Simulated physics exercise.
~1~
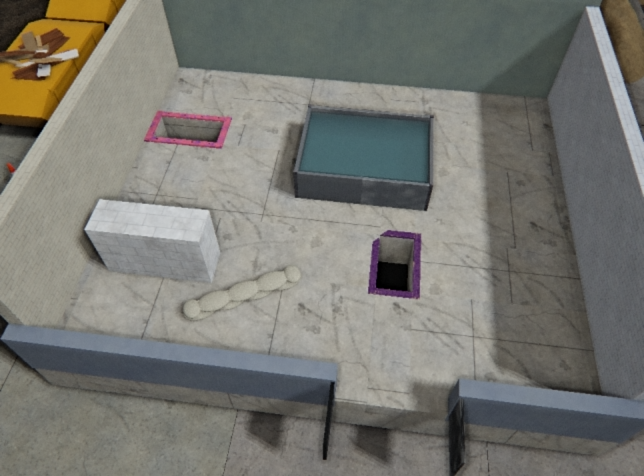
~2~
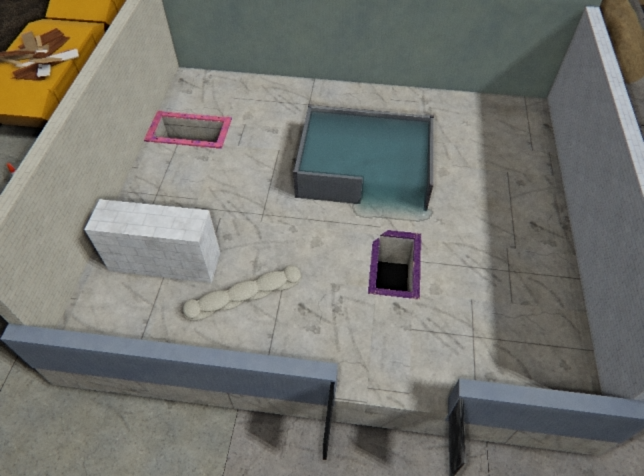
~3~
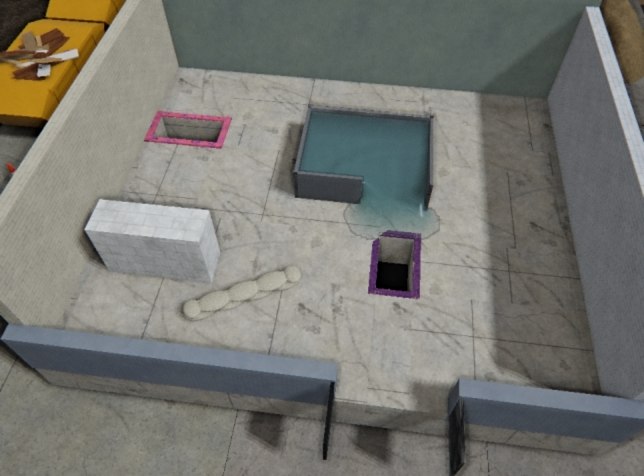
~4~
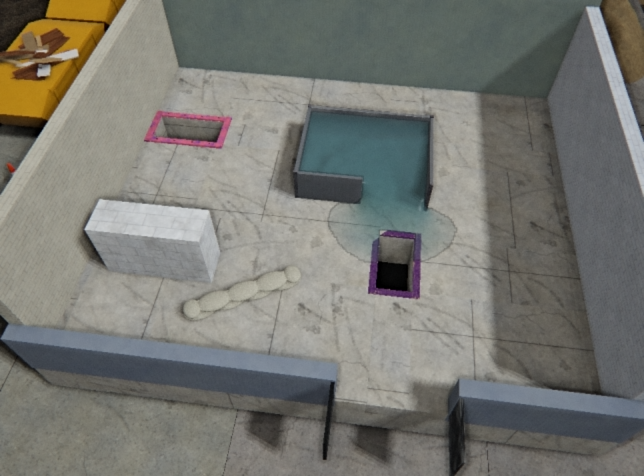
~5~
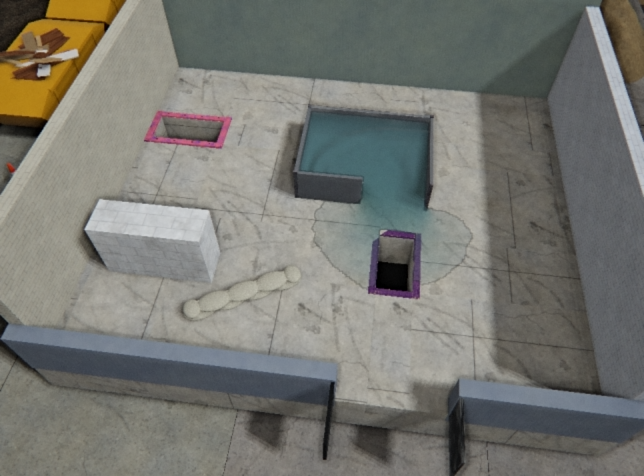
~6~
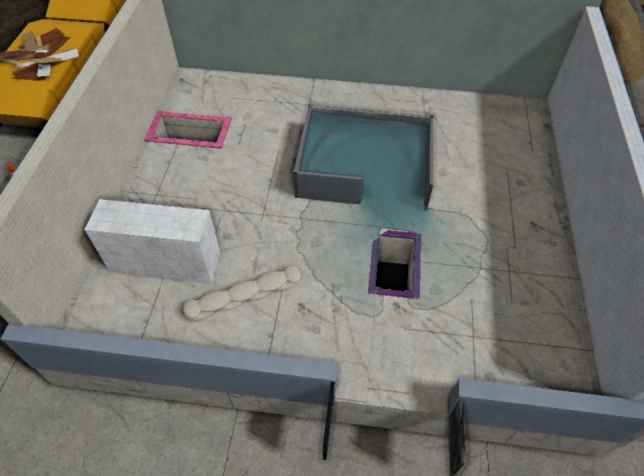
Teal water pouring through a gap in the front of a dark tank, spreading across the concrete slab around a purple-edged opening.
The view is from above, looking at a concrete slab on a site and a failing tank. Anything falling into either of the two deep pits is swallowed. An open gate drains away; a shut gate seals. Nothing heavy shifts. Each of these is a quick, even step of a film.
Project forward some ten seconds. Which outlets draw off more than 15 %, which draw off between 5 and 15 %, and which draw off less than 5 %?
One by one: The gate soaks up a medium amount - five to fifteen per cent. The pink pit soaks up scarcely any - beneath five per cent. The purple pit soaks up a great deal - past fifteen per cent.
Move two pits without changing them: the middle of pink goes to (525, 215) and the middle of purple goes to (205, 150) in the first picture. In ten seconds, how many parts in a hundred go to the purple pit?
Share for purple, in per cent: 0.
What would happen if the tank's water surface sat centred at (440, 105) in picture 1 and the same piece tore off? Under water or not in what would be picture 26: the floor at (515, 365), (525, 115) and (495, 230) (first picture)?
Looking at all three, I'd call them swamped, bone dry, swamped.
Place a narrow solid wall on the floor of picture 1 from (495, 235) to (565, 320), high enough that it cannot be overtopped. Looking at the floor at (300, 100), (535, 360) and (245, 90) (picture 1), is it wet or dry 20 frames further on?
Taken in turn, the three points are unsoaked, soaked and unsoaked.
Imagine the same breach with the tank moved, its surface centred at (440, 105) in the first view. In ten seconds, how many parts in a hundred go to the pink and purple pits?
After ten seconds: Pink pit at 0 percent, purple pit at 15 percent.
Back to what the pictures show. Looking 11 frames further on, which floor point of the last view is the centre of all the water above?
Close to (384, 205), I reckon.
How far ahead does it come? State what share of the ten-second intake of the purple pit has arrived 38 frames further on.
Around 85 in a hundred.
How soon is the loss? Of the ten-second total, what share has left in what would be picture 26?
Log: Around 60 %, estimated.
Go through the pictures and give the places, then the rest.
In the first picture, still water in the tank at (366, 146).
In the second picture, water pours out at (393, 199) and has run to (357, 209).
In the third picture, water pours out at (393, 199) and has run to (358, 231).
In the fourth picture, water pours out at (393, 199) and has run to (366, 257).
In the fifth picture, water pours out at (393, 199) and has run to (363, 281).
In the sixth picture, water pours out at (393, 199) and has run to (357, 306).
A moment on, water covers 15 % of the floor; the gate 0 %, the pink pit 0 %, the purple pit 13 %.
Next, water covers 25 % of the floor; the gate 1 %, the pink pit 0 %, the purple pit 22 %.
Then, water covers 30 % of the floor; the gate 3 %, the pink pit 0 %, the purple pit 31 %.
Later, water covers 35 % of the floor; the gate 6 %, the pink pit 0 %, the purple pit 40 %.
In the end, water covers 45 % of the floor; the gate 10 %, the pink pit 0 %, the purple pit 47 %.
